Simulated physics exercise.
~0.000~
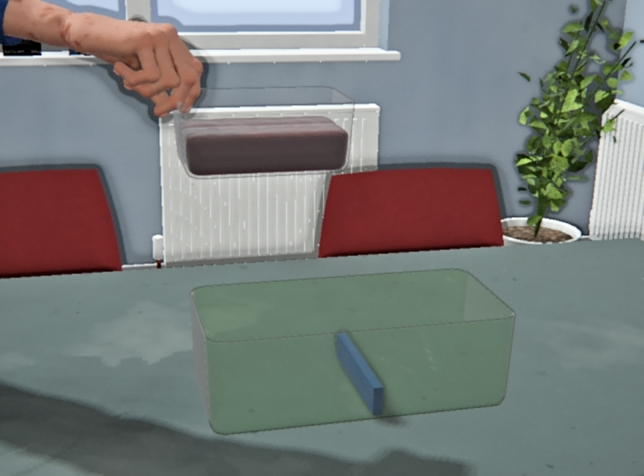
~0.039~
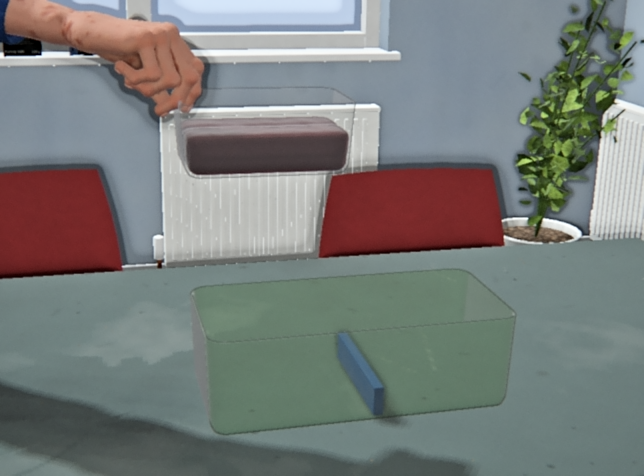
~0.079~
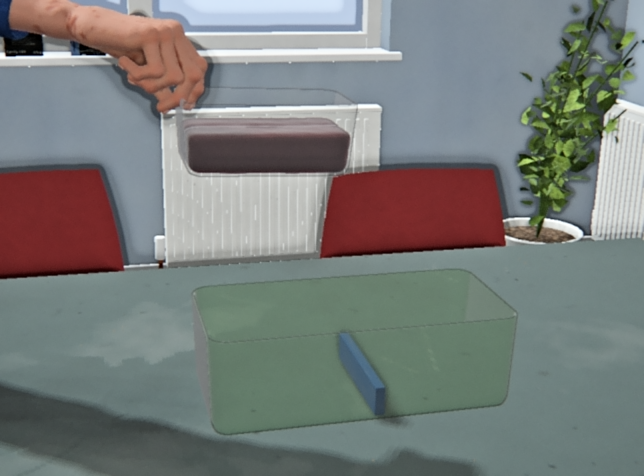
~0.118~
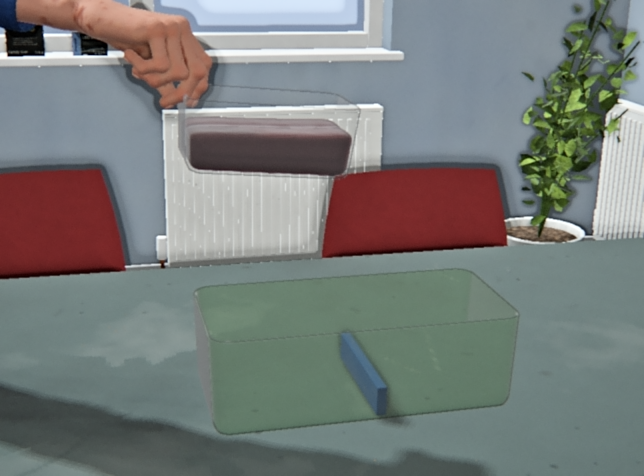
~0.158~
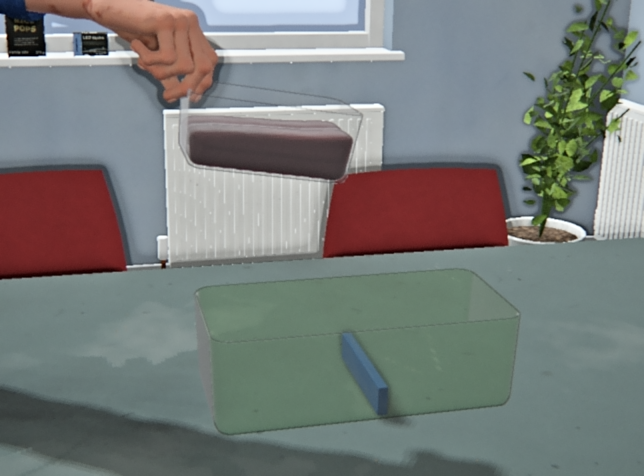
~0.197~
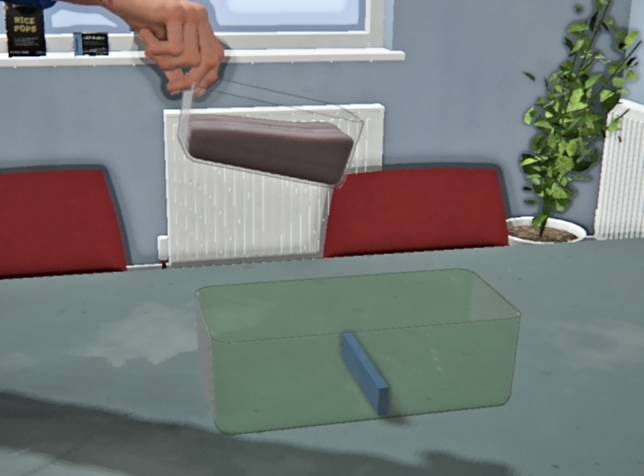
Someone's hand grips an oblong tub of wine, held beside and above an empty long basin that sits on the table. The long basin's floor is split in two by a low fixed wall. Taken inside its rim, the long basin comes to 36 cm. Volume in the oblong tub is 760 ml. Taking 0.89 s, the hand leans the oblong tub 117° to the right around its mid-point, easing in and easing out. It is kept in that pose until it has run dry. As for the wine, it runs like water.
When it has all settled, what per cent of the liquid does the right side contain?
The right side contains about 64 per cent.
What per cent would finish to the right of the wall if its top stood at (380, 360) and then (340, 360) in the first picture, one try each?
First 50, then 70 per cent.
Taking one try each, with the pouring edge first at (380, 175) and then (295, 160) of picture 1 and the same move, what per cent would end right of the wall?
75 per cent first, 15 per cent second.
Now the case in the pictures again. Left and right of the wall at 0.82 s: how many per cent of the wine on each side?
About 24 left, about 64 right.
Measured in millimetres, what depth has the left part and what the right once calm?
The left ends up at roughly 8 mm, with the right at roughly 20 mm.
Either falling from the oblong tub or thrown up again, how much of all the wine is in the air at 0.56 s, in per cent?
Around 62 in a hundred.
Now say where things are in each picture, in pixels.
In the first frame, it leans 0°; its right rim is at (344, 96); the wine meets the walls at (180, 128) and (338, 124); the long basin's rim runs from (198, 315) to (491, 293); the wall's top is at (359, 360).
In the second frame, it leans 1°; its right rim is at (345, 97); the wine meets the walls at (180, 128) and (339, 124).
In the third frame, it leans 2°; its right rim is at (347, 100); the wine meets the walls at (182, 127) and (340, 125).
In the fourth frame, it leans 5°; its right rim is at (350, 104); the wine meets the walls at (184, 126) and (342, 127).
In the fifth frame, it leans 9°; its right rim is at (352, 109); the wine meets the walls at (185, 125) and (344, 129).
In the sixth frame, it leans 14°; its right rim is at (353, 116); the wine meets the walls at (185, 123) and (344, 130).
Then, 0.56 s in, the tilt is 81° and 31 per cent is still to pour, 0 is left of the wall and 7 right of it.
Then, 0.82 s in, the tilt is 115° and 4 per cent is still to pour, 23 is left of the wall and 64 right of it.
Then, 1.09 s in, the tilt is 117° and 0 per cent is still to pour, 32 is left of the wall and 64 right of it.
Then, 1.39 s in, the tilt is 117° and 0 per cent is still to pour, 32 is left of the wall and 64 right of it.
Finally, 32 per cent lies left of the wall, 64 right of it and 3 outside.
